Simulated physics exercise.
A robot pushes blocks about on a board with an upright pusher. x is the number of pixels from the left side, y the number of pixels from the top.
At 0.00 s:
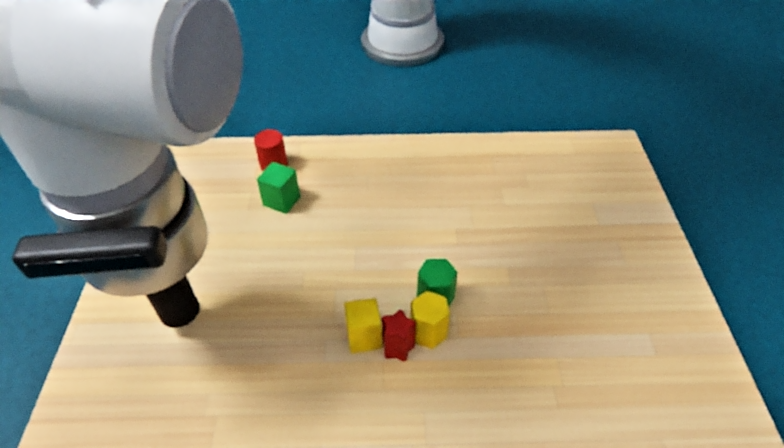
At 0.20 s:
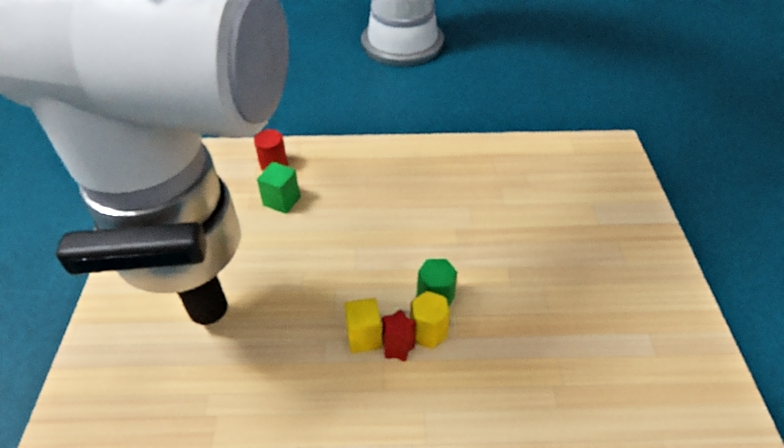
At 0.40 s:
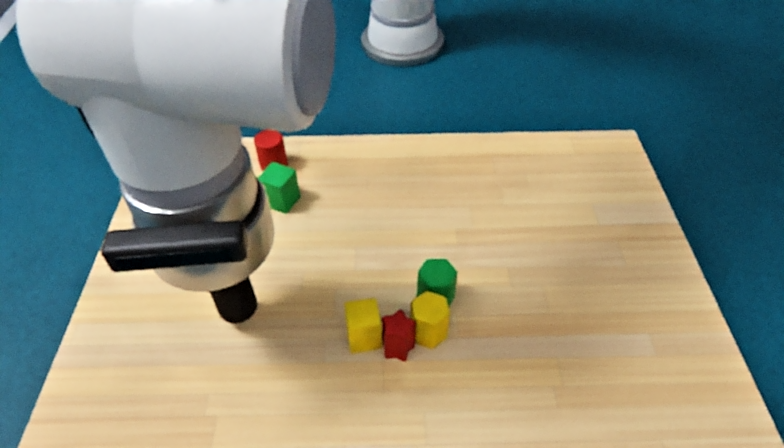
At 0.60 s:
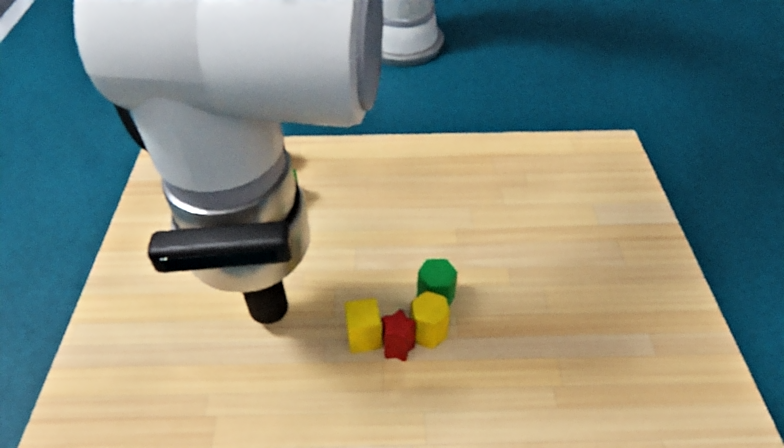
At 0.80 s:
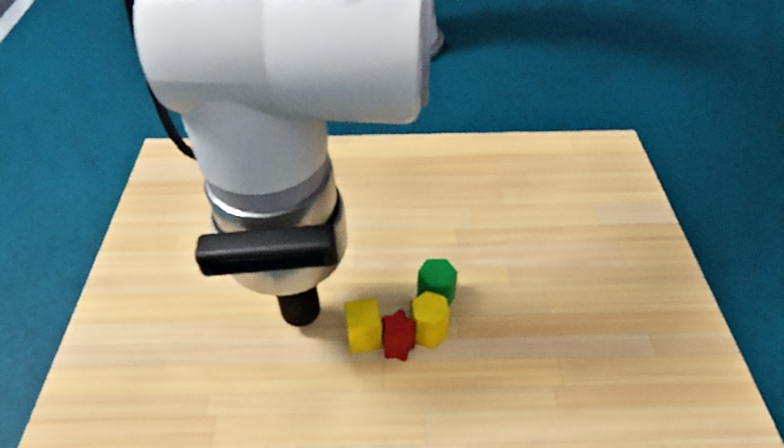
A robot arm with a black upright pusher moves steadily right across a wooden board, nearing a cluster of yellow, red and green blocks that stay still, while its body gradually hides a red block and a green cube behind it.
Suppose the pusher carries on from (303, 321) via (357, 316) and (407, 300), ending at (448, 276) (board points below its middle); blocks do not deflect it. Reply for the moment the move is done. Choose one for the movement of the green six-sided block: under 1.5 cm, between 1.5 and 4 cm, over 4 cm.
Moves over 4 cm.
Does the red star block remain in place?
No - that is not the case.
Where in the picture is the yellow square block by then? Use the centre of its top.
The yellow square block ends near (388, 315).
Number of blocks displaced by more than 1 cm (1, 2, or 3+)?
Blocks displaced: At least 3.
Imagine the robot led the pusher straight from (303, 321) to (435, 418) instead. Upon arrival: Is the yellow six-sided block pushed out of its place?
It seems so.
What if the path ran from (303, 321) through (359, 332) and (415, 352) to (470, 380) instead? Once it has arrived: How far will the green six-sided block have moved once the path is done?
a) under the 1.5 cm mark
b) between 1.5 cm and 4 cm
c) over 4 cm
The answer is a.
What follows on the original path. One third of the way, pusher at (356, 305); yellow square block at (378, 318), turned 40° clockwise; red star block at (410, 330), turned 20° anticlockwise.
Two thirds of the way, pusher at (407, 290); yellow square block at (388, 315), turned 85° clockwise; red star block at (416, 335), turned 15° anticlockwise; green six-sided block at (446, 270).
At the end, pusher at (449, 265); yellow square block at (388, 315), turned 85° clockwise; red star block at (416, 335), turned 15° anticlockwise; yellow six-sided block in place; green six-sided block at (488, 262), turned 75° clockwise.
